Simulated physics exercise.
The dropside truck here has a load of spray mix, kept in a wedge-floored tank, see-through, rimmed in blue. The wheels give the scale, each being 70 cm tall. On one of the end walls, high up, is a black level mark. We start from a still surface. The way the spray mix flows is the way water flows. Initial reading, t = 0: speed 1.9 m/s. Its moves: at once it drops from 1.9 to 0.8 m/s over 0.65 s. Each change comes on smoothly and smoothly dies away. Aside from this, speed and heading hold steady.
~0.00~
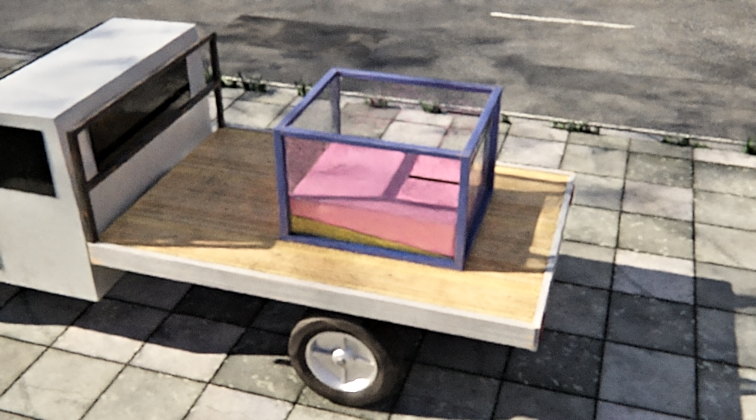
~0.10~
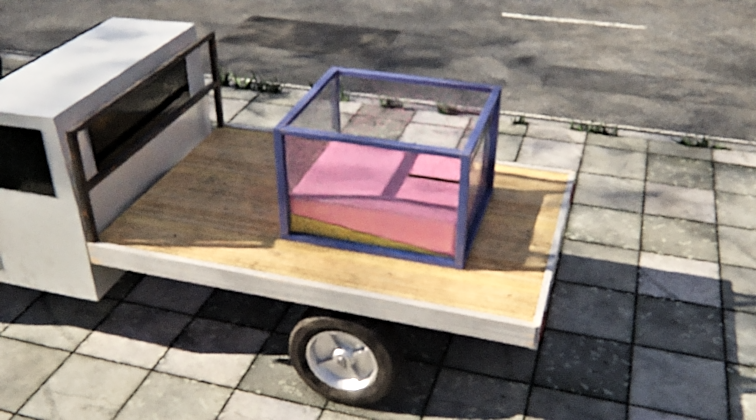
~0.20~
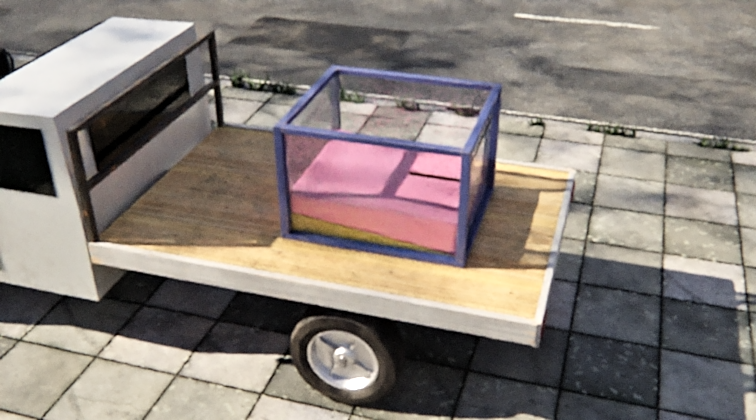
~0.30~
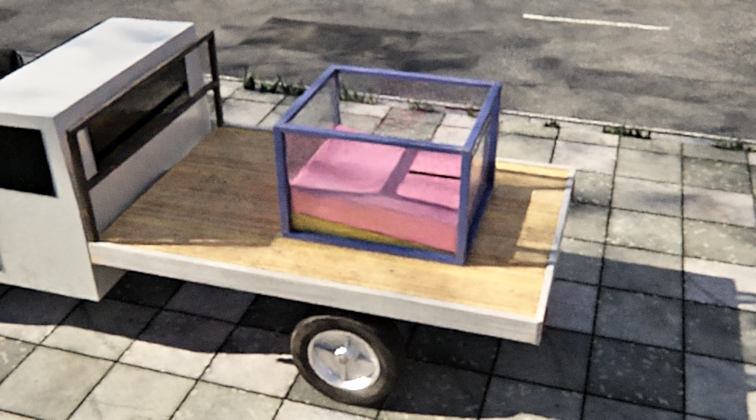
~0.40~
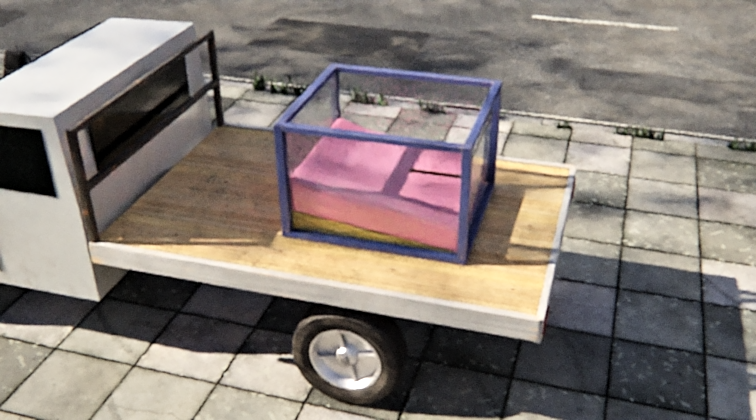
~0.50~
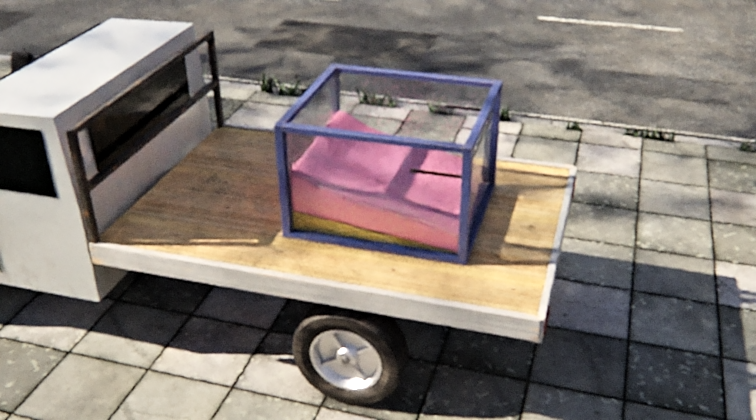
On a paved strip beside a grey road, seen from above and to one side, a white flatbed truck stands out in sunlight. A clear tank edged in blue sits on its wooden bed, partly filled with pink liquid above a yellowish sloping floor. The paving and road markings slide rightward past the truck, its wheel turns, and the liquid, level at first, gradually climbs at the left, cab-side end.
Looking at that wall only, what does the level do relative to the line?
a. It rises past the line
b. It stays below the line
Option a: It rises past the line.
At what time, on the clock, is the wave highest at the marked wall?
1.4 s.
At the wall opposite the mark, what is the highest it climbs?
It tops out at about 62 cm.
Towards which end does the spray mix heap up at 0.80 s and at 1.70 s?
Towards the fore, and after that towards the aft.
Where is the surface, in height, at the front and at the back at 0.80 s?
I'd say some 44 centimetres in front and some 12 centimetres behind.
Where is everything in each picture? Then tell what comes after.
In the first picture, level at the front (305, 191); level at the back (449, 214); still flat; the front is on the left, levels are read along the near wall; the black line, on the back wall, is at (443, 182); a wheel hub at (339, 367).
In the second picture, level at the front (305, 190); level at the back (449, 213); still flat.
In the third picture, level at the front (305, 186); level at the back (449, 214); rising 3° towards the front.
In the fourth picture, level at the front (305, 181); level at the back (449, 216); rising 6° towards the front.
In the fifth picture, level at the front (305, 174); level at the back (450, 220); rising 11° towards the front.
In the sixth picture, level at the front (305, 164); level at the back (450, 225); rising 17° towards the front; a wheel hub at (343, 365).
By 0.80 s front 44 cm, middle 22 cm, back 13 cm above the lowest part of the floor; no loss so far.
By 1.25 s front 23 cm, middle 21 cm, back 42 cm above the lowest part of the floor; no loss so far.
By 1.70 s front 16 cm, middle 33 cm, back 28 cm above the lowest part of the floor; no loss so far.
By 3.63 s the waves are smaller; the highest at the back wall was 60 cm, at 1.40 s, against a line at 52 cm.
